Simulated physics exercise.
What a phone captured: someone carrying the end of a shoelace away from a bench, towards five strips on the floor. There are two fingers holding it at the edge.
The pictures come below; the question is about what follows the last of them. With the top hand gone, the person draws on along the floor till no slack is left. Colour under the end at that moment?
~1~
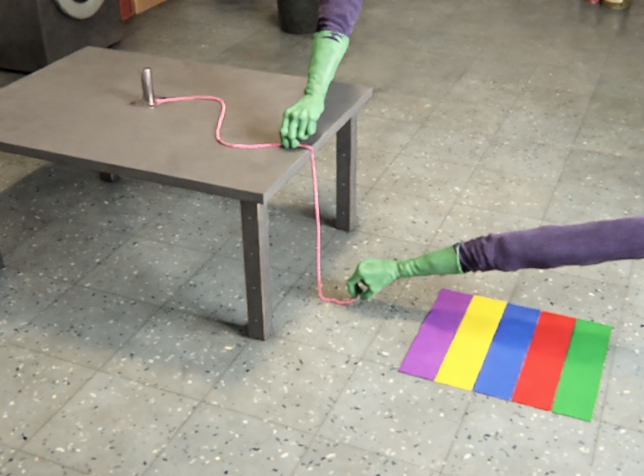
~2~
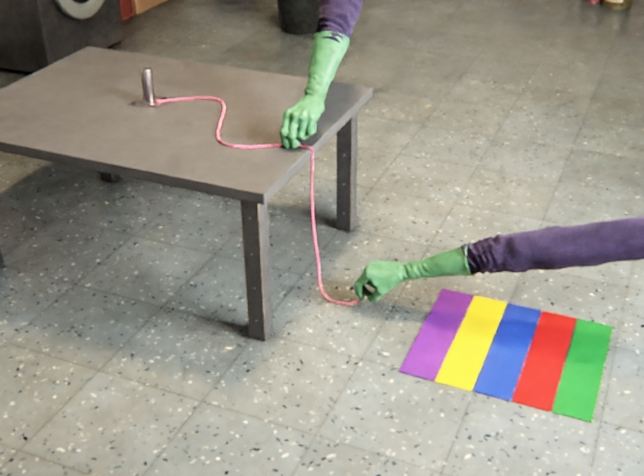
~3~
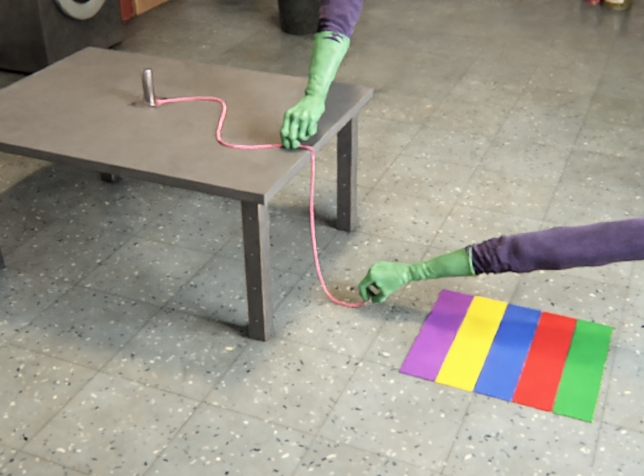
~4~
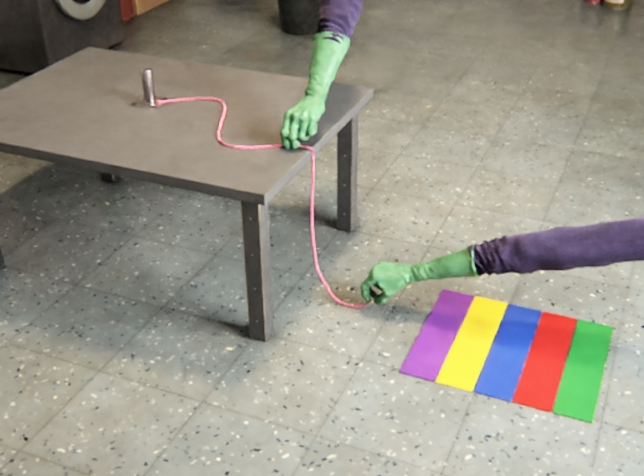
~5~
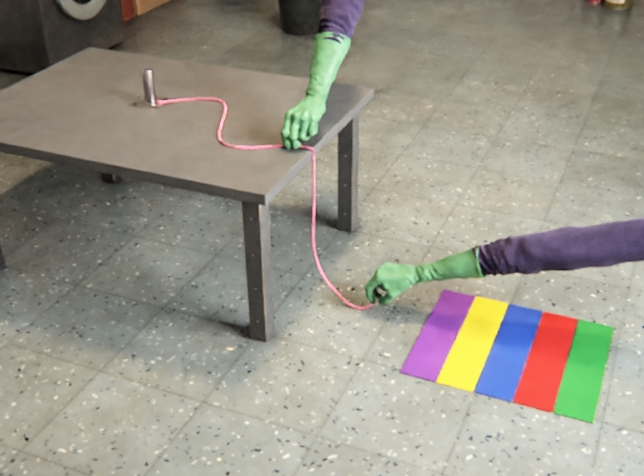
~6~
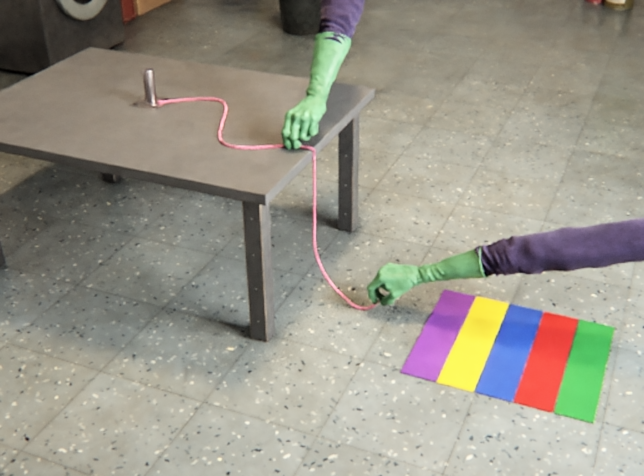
Red.
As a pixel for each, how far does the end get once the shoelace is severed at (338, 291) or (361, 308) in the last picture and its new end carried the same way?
In turn, (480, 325) for the first and (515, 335) for the second.
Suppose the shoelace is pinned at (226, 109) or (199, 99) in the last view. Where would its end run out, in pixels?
In order of the tries, it's near (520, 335) and near (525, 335).
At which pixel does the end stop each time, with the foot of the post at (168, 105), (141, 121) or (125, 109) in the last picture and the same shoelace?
Taking the tries in turn, you get (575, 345), (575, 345) and (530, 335).
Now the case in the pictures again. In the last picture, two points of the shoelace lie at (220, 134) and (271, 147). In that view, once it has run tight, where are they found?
They end up at (276, 135) and (339, 166).
A little later, end near (486, 327); over yellow.
Next, end near (524, 336); over blue.
When it is tight, end near (548, 341); over red. Over red.
